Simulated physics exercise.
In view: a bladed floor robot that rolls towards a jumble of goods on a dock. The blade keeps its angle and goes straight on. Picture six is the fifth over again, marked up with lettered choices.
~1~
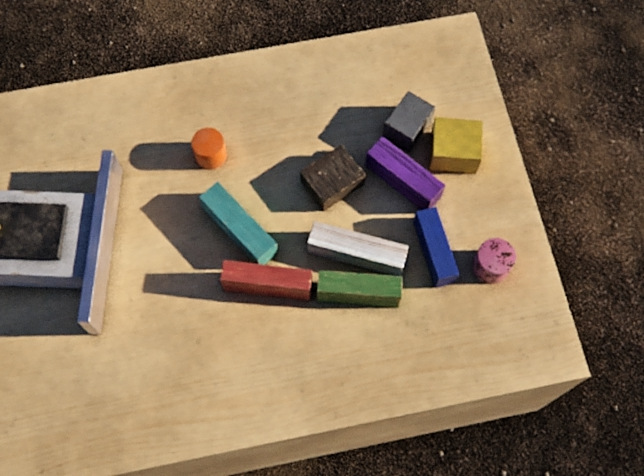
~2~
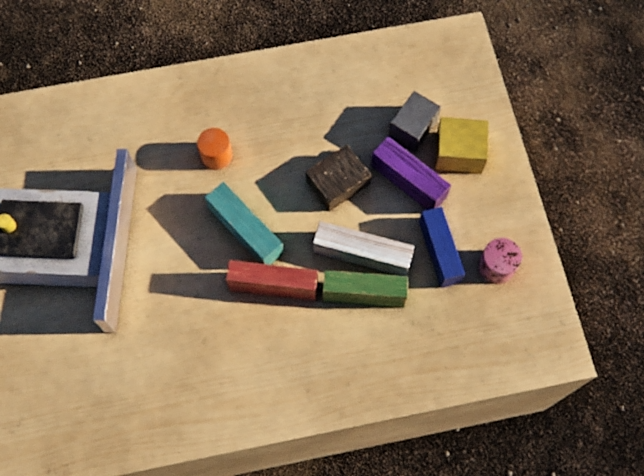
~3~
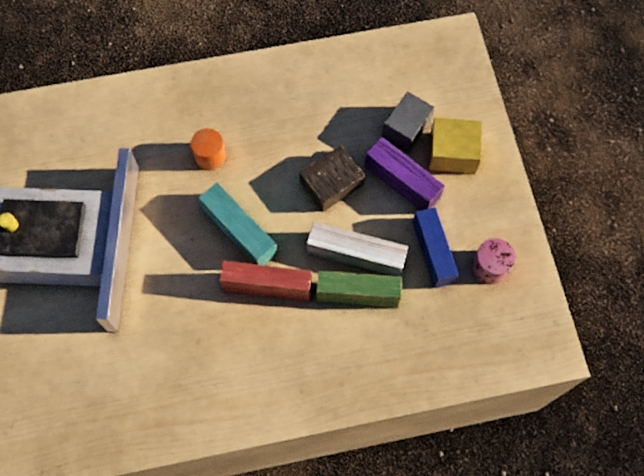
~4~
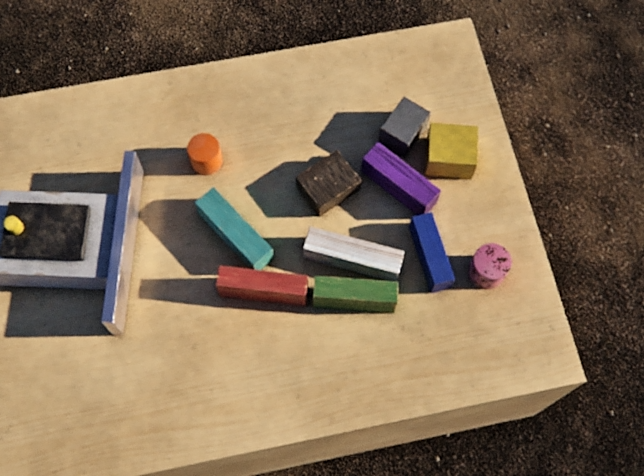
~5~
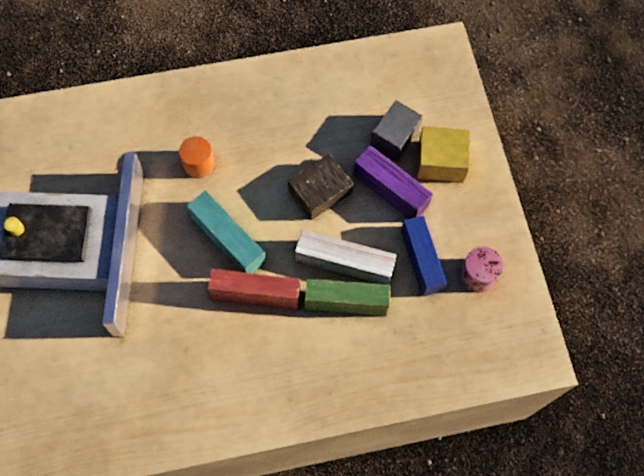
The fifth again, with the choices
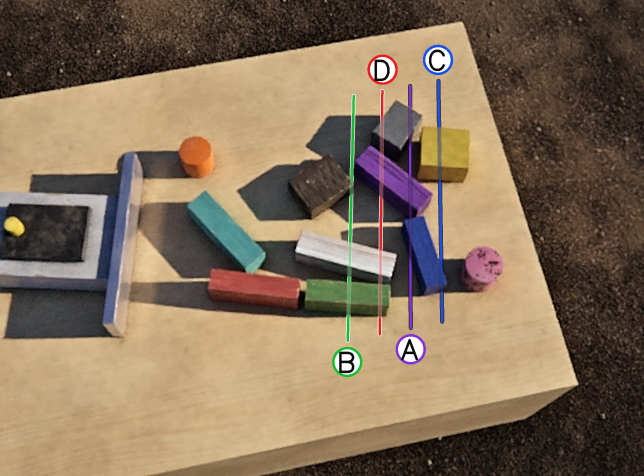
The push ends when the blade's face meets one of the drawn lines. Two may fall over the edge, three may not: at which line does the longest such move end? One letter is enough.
Up to line C.
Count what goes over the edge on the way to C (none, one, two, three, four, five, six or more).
In all, two.
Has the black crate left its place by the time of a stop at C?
By then, yes.
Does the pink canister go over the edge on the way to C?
No.
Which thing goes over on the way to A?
The yellow crate goes over.
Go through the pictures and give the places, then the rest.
The first picture shows purple stick (405, 175); white stick (357, 250); turquoise bar (239, 225).
The second picture shows robot (45, 228); pink canister (500, 262).
The third picture shows robot (47, 228); orange canister (208, 149).
The fourth picture shows robot (52, 231); grey crate (405, 127).
The fifth picture shows robot (52, 232); yellow crate (443, 154); red bar (255, 290); purple stick (392, 184).
On the copy, A at (411, 201); B at (351, 212); C at (440, 195); D at (381, 206).
On C. First, robot (171, 210); green bar (370, 299); orange canister (266, 153).
Then, robot (288, 189); yellow crate (472, 149); pink canister (494, 268).
Finally, robot (377, 172); purple stick over the edge; yellow crate over the edge; two fallen.
By contrast, A is within the limit but short; B is within the limit but short; D is within the limit but short.
